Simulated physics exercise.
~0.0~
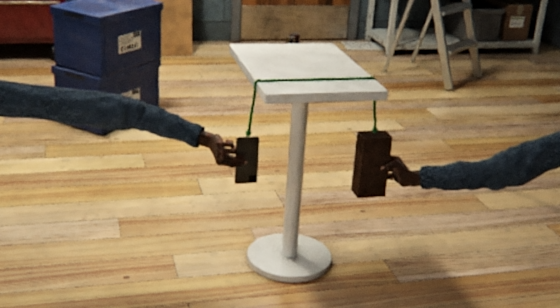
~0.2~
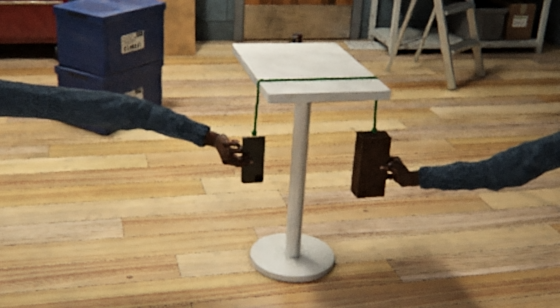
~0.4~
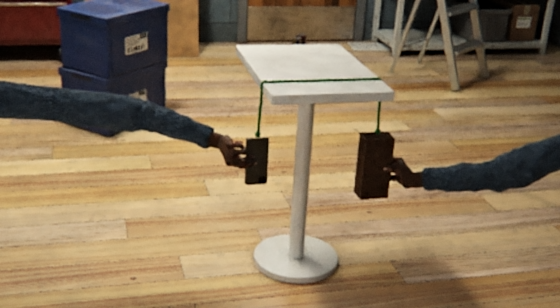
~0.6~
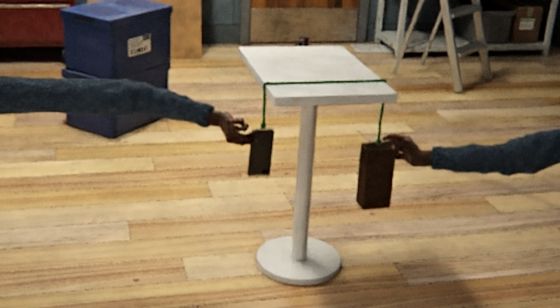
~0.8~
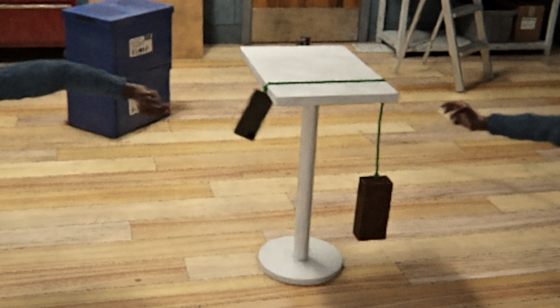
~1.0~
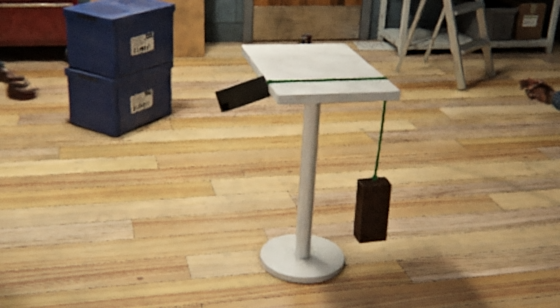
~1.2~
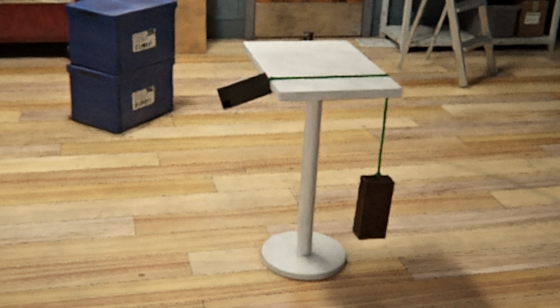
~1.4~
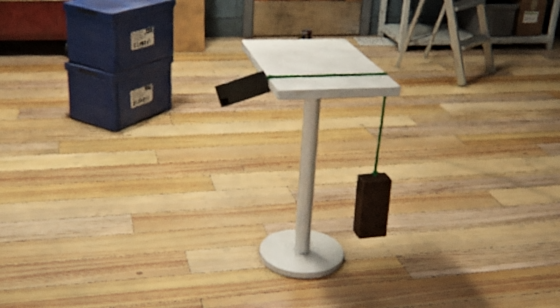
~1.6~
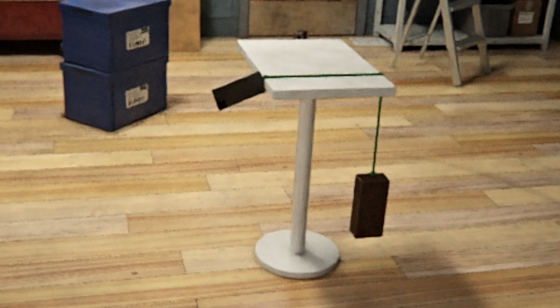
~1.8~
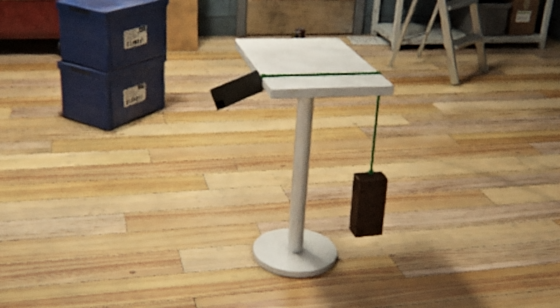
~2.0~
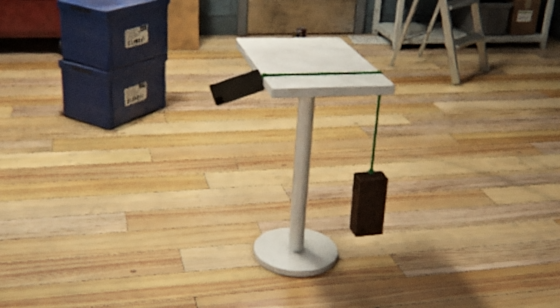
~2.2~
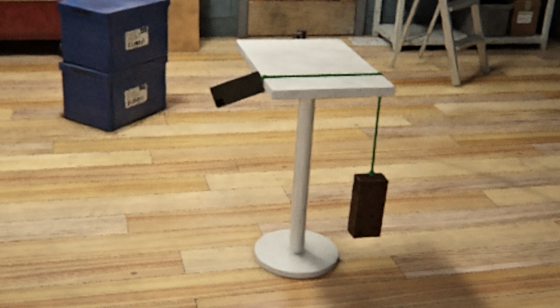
Dark brick on a green cord sinking right of a white stand as two hands let go, smaller block rising to the tabletop edge.
